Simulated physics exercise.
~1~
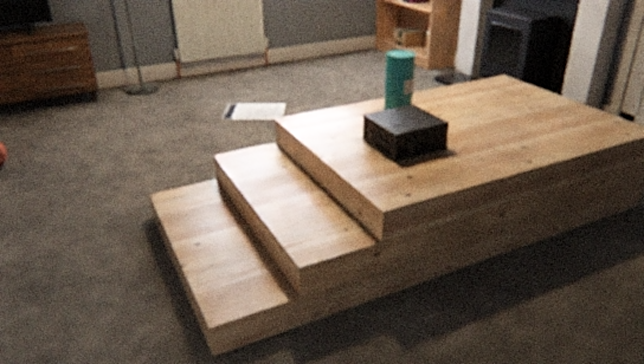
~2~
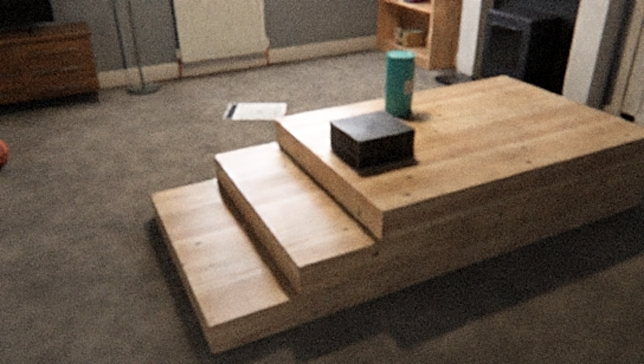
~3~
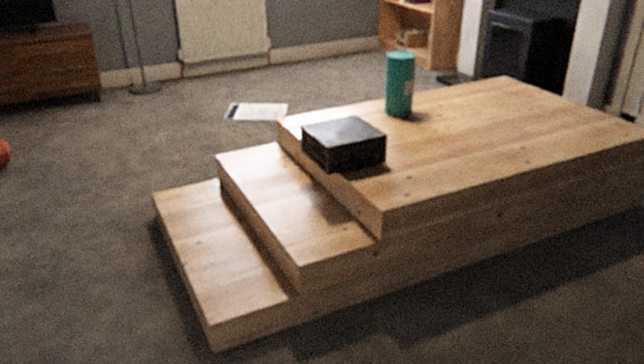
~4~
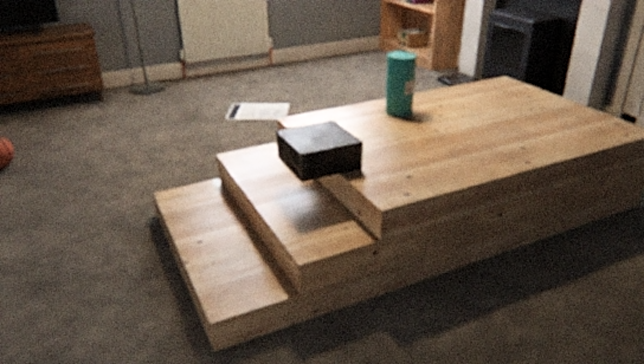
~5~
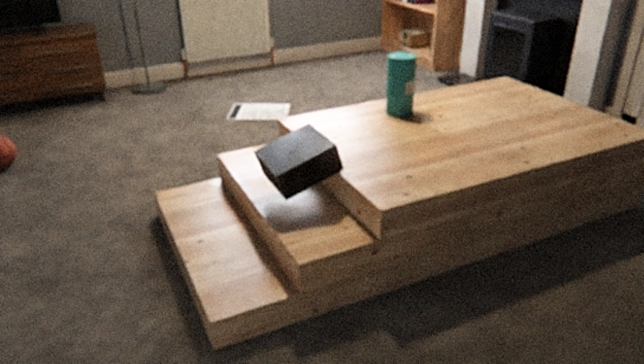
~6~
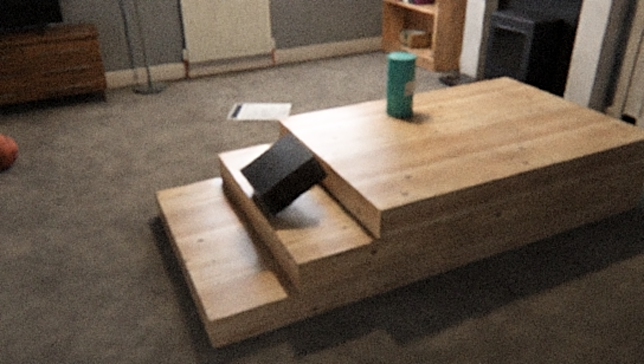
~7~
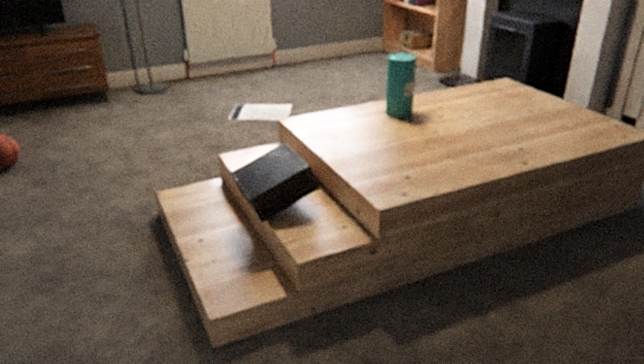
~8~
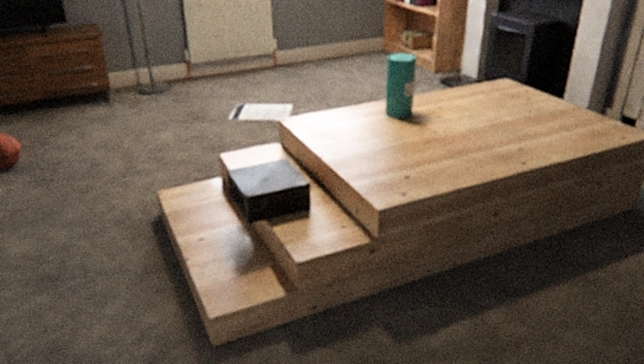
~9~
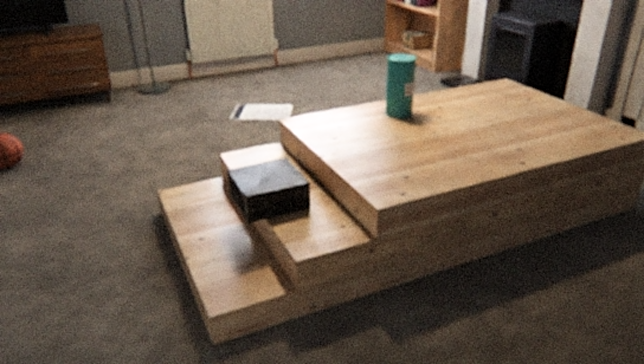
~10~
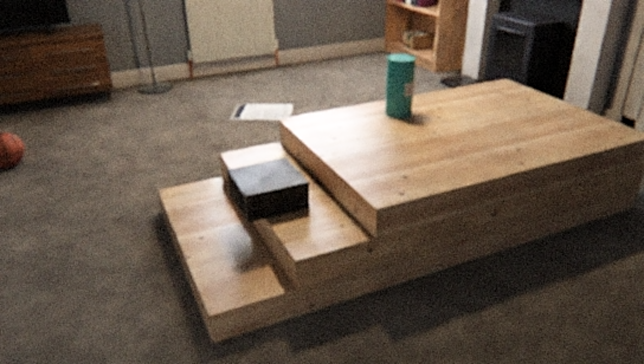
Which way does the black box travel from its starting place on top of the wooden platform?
It moves to the left, sliding over the top edge and down onto the step below.
